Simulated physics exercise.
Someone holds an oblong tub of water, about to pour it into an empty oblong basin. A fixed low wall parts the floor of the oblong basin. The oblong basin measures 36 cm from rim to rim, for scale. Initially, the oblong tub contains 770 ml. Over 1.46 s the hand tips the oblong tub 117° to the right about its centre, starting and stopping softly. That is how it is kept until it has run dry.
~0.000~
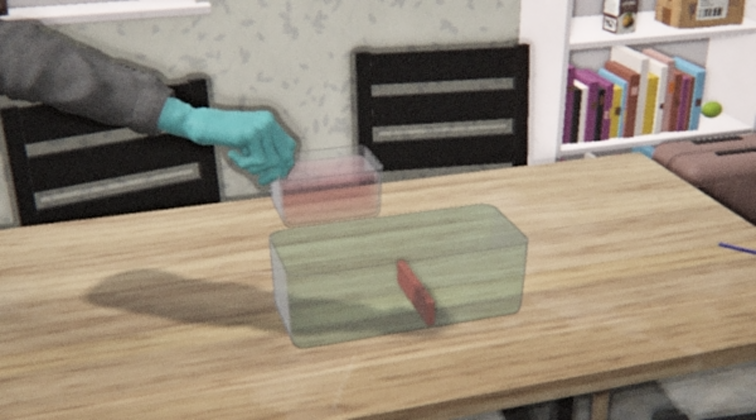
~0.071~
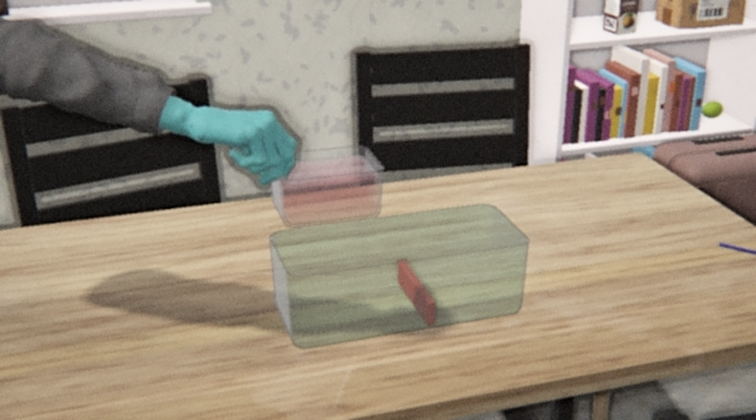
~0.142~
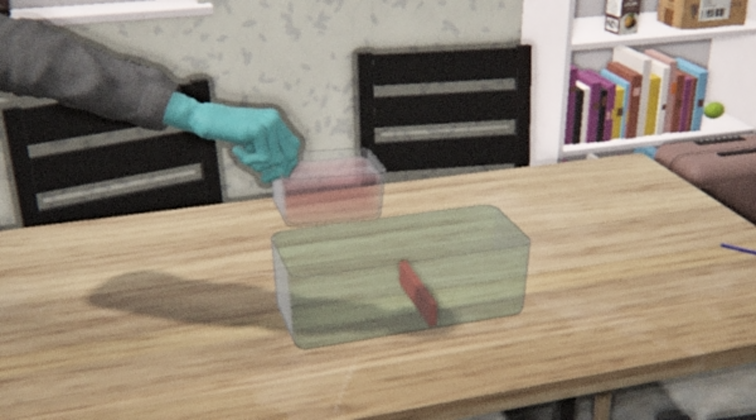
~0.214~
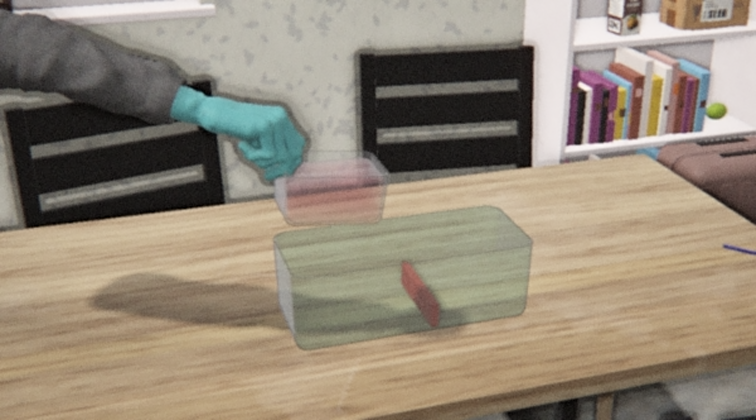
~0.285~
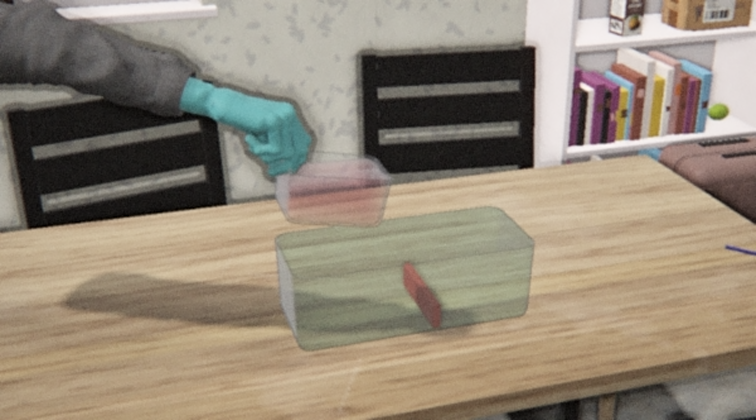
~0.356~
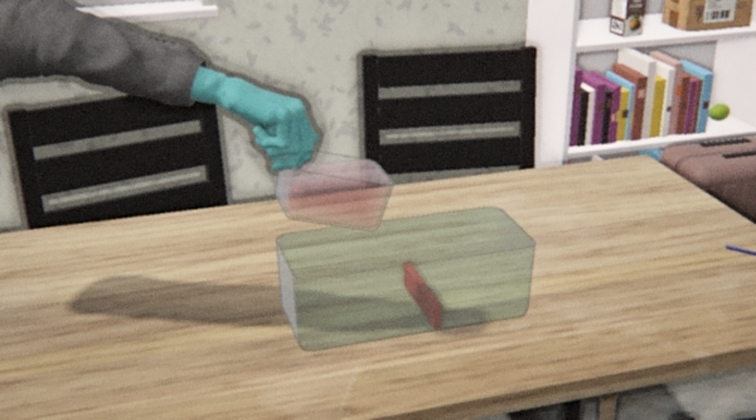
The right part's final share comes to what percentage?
It comes to roughly 56 %.
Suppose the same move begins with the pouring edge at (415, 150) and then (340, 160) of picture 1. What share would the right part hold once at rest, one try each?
Respectively 80 and 5 %.
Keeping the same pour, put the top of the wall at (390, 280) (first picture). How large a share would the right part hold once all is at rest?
Roughly 75 %.
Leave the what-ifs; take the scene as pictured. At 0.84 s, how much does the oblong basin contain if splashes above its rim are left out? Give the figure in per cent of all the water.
Around 42%.
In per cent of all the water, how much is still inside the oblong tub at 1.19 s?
What remains is about 4 percent of it all.
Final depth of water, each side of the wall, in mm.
On the left it stands about 12 mm, on the right about 22 mm.
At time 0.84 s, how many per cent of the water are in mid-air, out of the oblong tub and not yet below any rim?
Estimate: About 24 % of all of it.
After 0.84 s the tilt is 72° and 32 per cent is still to pour, 10 is left of the wall and 33 right of it.
After 1.19 s the tilt is 107° and 4 per cent is still to pour, 38 is left of the wall and 56 right of it.
After 1.56 s the tilt is 117° and 0 per cent is still to pour, 44 is left of the wall and 55 right of it.
After 1.96 s the tilt is 117° and 0 per cent is still to pour, 44 is left of the wall and 55 right of it.
In the end 44 per cent lies left of the wall, 56 right of it and 0 outside.
